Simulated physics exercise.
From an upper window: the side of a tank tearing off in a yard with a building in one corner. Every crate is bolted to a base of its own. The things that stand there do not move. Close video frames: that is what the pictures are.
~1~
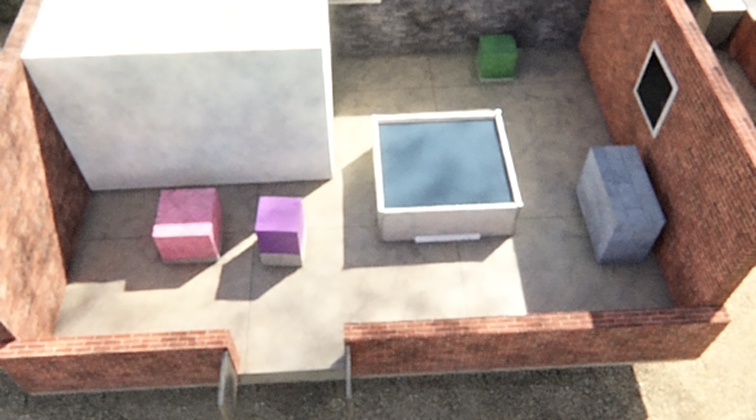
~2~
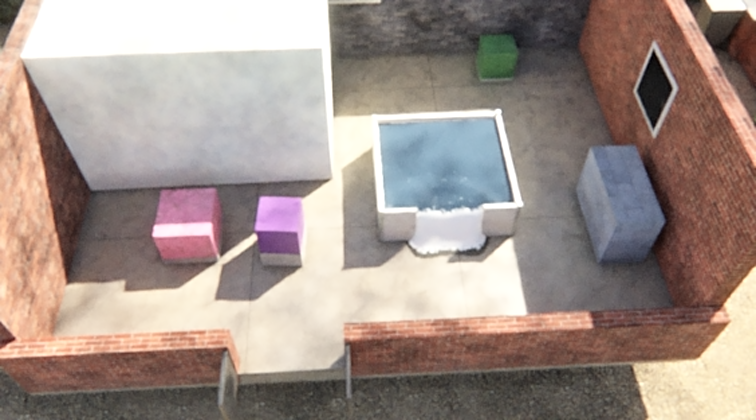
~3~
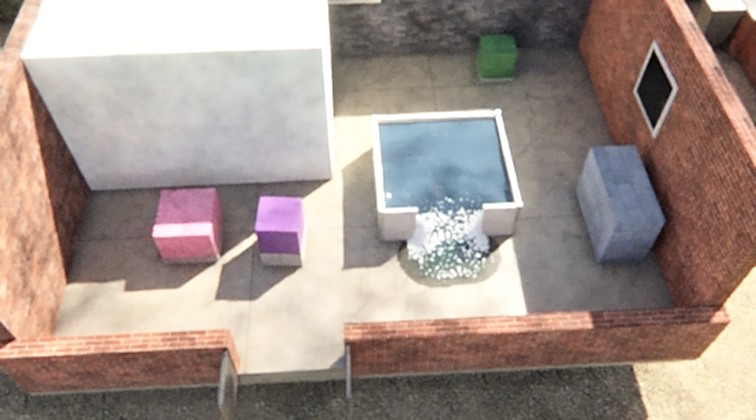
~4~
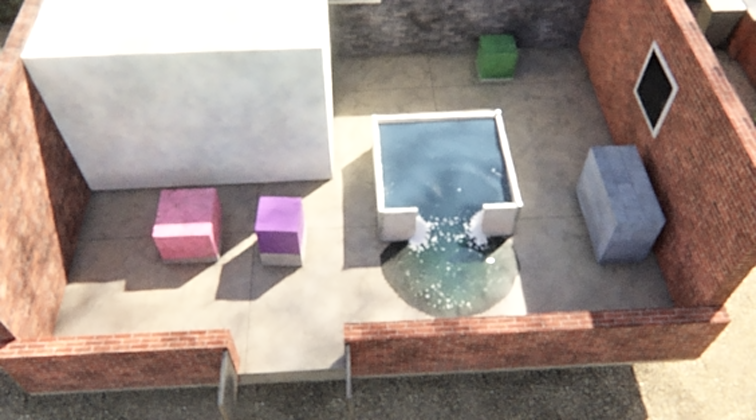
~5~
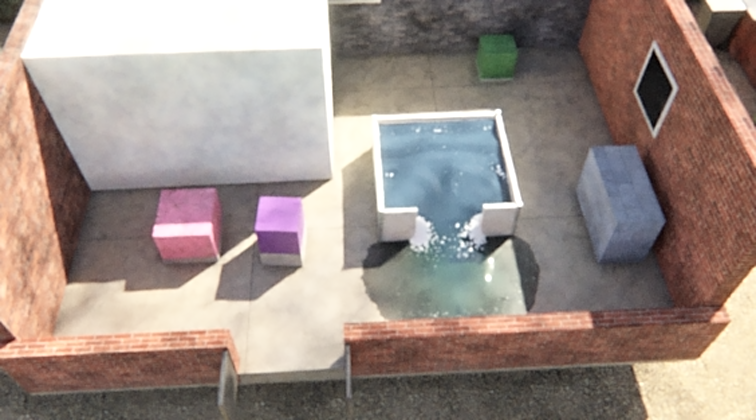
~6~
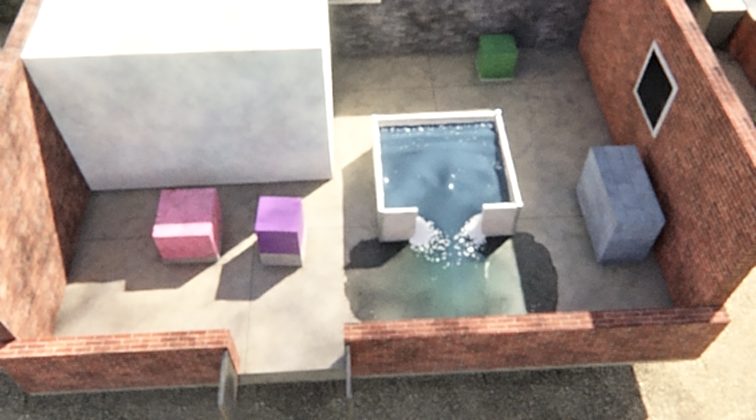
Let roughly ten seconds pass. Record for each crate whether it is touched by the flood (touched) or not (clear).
Outcome: The pink crate is spared; the green crate is hit by the water; the purple crate is spared.
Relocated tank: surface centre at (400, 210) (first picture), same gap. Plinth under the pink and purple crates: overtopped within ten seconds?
Note - pink crate is left dry; purple crate is left dry.
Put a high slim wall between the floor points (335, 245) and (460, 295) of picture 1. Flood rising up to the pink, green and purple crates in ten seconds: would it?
Verdict: Pink crate is left alone, green crate gets reached, purple crate is left alone.
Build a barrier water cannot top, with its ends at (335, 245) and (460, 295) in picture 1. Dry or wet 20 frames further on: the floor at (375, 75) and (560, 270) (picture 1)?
As listed: Clear, covered.
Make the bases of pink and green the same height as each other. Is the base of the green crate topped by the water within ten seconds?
Outcome for green: It is left untouched.
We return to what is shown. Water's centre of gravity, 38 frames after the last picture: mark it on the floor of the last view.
Estimate: (413, 245).
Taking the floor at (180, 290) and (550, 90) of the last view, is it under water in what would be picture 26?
First spot inundated, second spot spared.
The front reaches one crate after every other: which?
I'd name the green crate.
A moment on, water covers 15 % of the floor; the pink crate not reached, the green crate not reached, the purple crate not reached.
Next, water covers 25 % of the floor; the pink crate not reached, the green crate not reached, the purple crate water round its plinth.
Then, water covers 45 % of the floor; the pink crate water round its plinth, the green crate not reached, the purple crate water round its plinth.
Later, water covers 70 % of the floor; the pink crate water round its plinth, the green crate water round its plinth, the purple crate water round its plinth.
In the end, water covers 95 % of the floor; the pink crate stayed above the water, the green crate was topped, the purple crate stayed above the water.
